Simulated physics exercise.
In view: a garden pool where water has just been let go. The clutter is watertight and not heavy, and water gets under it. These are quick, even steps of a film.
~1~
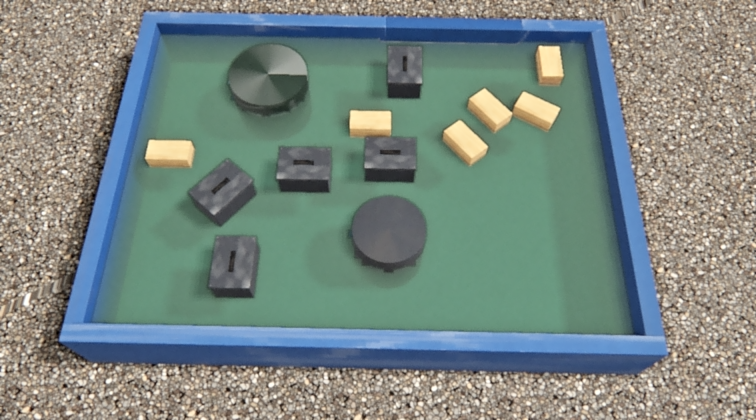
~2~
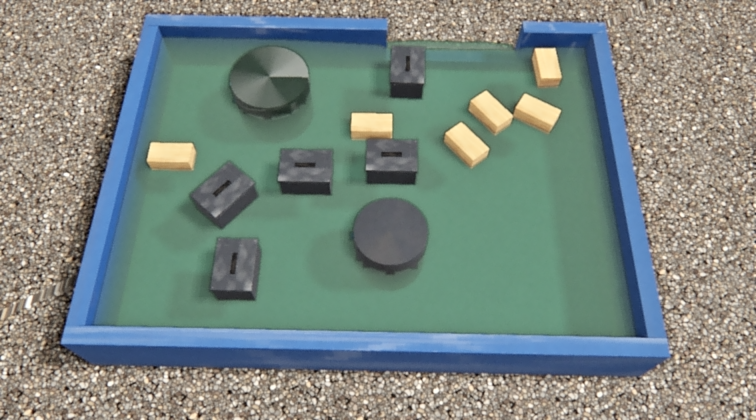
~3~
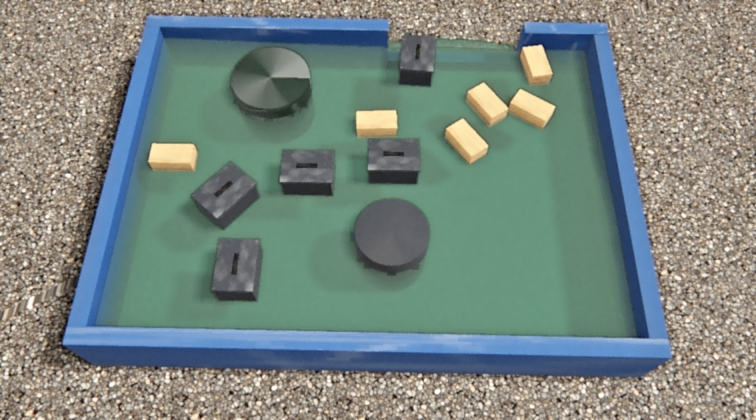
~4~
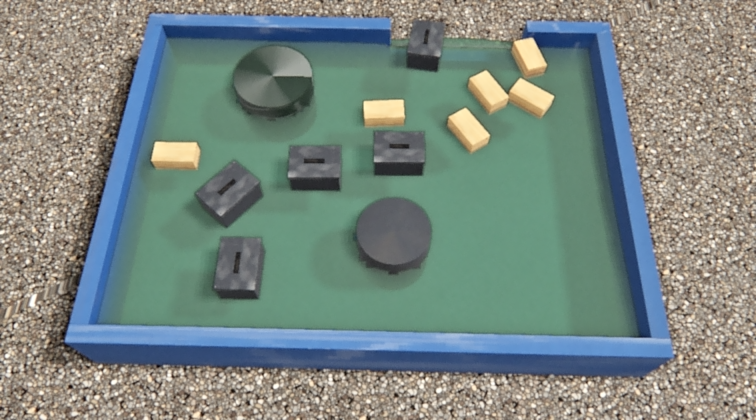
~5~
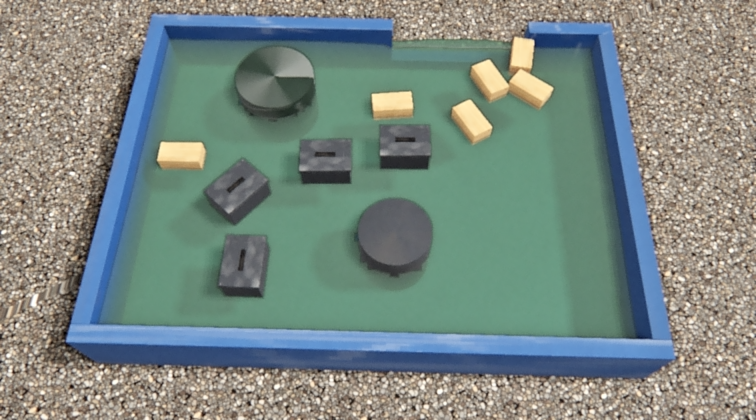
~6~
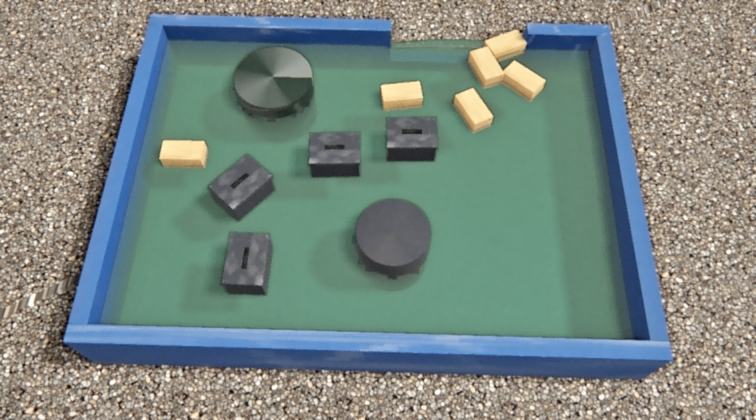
A black block drifted out through a gap that opened in the blue rim's far side, while wooden blocks and the other black ones slid slowly toward it and two round black pieces barely moved.
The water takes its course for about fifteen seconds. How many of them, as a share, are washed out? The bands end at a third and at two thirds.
Share: At least two thirds.
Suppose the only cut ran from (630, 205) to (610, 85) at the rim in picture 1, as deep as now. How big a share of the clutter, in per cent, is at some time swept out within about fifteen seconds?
I make it 60 per cent.
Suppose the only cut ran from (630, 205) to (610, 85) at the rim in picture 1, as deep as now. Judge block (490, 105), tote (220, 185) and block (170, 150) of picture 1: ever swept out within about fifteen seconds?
In turn: Through, inside, left behind.
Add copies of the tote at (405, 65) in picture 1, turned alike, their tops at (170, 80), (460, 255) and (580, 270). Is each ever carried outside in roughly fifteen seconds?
In that order: Still in, stays, kept in.
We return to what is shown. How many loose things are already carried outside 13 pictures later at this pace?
That makes 6.
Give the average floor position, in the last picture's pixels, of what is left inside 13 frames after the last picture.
Roughly at (341, 164).
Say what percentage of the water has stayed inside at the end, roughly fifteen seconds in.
I make it 52 per cent.
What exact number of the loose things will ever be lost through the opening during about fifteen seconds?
It comes to 8.
A moment on, 3 of 11 are out; 8 afloat.
Next, 6 of 11 are out; 5 afloat.
Later, 8 of 11 are out; 3 afloat.
In the end, 8 of 11 are out; 3 afloat.
